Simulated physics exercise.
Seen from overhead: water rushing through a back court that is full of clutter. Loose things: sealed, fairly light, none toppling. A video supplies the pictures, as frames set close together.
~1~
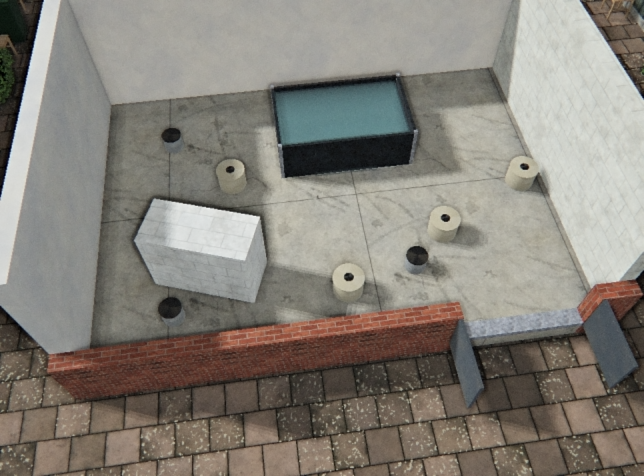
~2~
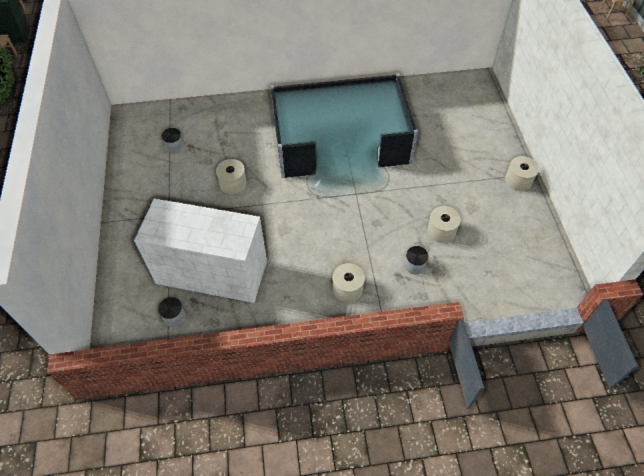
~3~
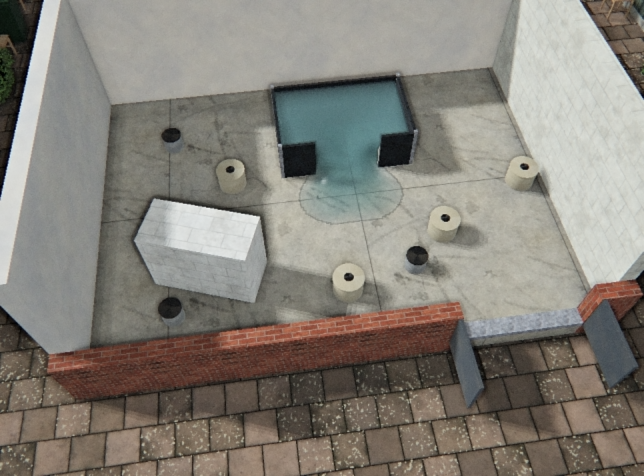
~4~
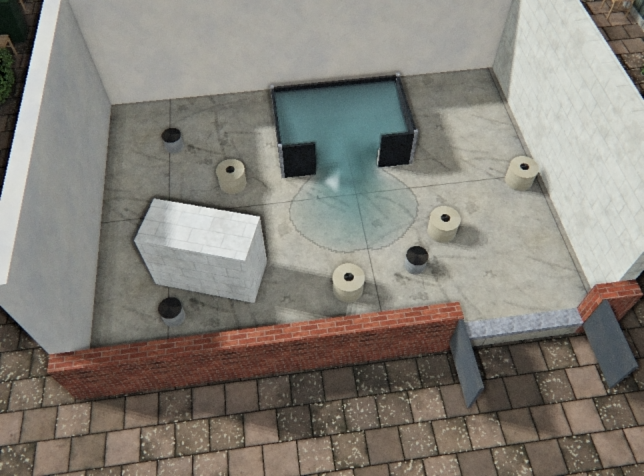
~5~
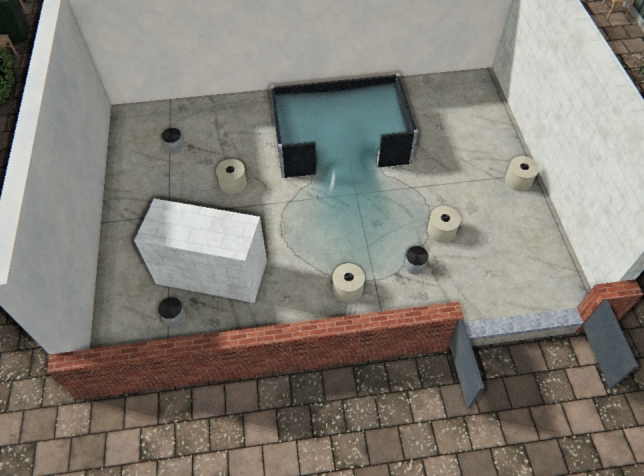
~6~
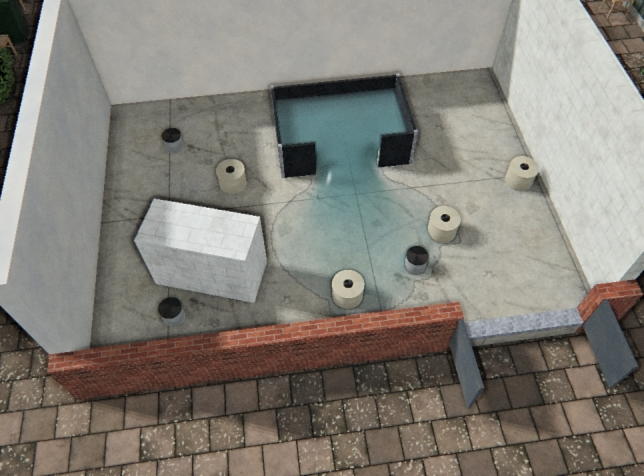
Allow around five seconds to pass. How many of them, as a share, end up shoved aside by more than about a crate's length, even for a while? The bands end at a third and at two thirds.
Counting the far movers, it's in the middle - a third to two thirds.
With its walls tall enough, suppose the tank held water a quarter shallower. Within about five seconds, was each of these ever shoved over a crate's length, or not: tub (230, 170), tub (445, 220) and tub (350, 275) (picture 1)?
Order as given: Not past it; displaced that much; displaced that much.
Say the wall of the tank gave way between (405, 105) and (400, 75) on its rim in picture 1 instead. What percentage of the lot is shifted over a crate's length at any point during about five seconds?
I'd put it at about 20 percent.
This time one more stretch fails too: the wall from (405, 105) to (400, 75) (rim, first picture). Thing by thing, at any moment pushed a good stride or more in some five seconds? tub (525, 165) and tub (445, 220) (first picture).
Lab note, as listed: Reached that mark / reached that mark.
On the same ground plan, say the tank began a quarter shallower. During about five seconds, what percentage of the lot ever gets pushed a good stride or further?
Share moved: 50 in a hundred.
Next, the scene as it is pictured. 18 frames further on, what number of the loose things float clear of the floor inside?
Tally: 3.
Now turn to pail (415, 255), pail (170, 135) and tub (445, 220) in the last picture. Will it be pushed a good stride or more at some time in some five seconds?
Successively: Moved a long way, never went far, moved a long way.
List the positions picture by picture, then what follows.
The first frame shows a tub at (349, 277) rests on the ground; a pail at (417, 255), on the bottom; 0 of 8 have shifted.
The second frame shows a tub at (349, 277), on the bottom; a pail at (417, 255), on the bottom; 0 of 8 have shifted.
The third frame shows a tub at (349, 277), on the bottom; a pail at (417, 255) rests on the ground; 0 of 8 have shifted.
The fourth frame shows a tub at (349, 277) rests on the ground; a pail at (417, 255) rests on the ground; 0 of 8 have shifted.
The fifth frame shows a tub at (349, 277), on the bottom; a pail at (417, 255) rests on the ground; 0 of 8 have shifted.
The sixth frame shows a tub at (348, 284) rests on the ground, close to its start; a pail at (417, 255), on the bottom; 1 of 8 have shifted.
A moment on, 1 of 8 are well off their spots; 1 afloat.
Next, 3 of 8 are well off their spots; 1 afloat.
Later, 4 of 8 are well off their spots; 3 afloat.
In the end, 4 of 8 are well off their spots, and 4 have been at some point; 2 afloat.
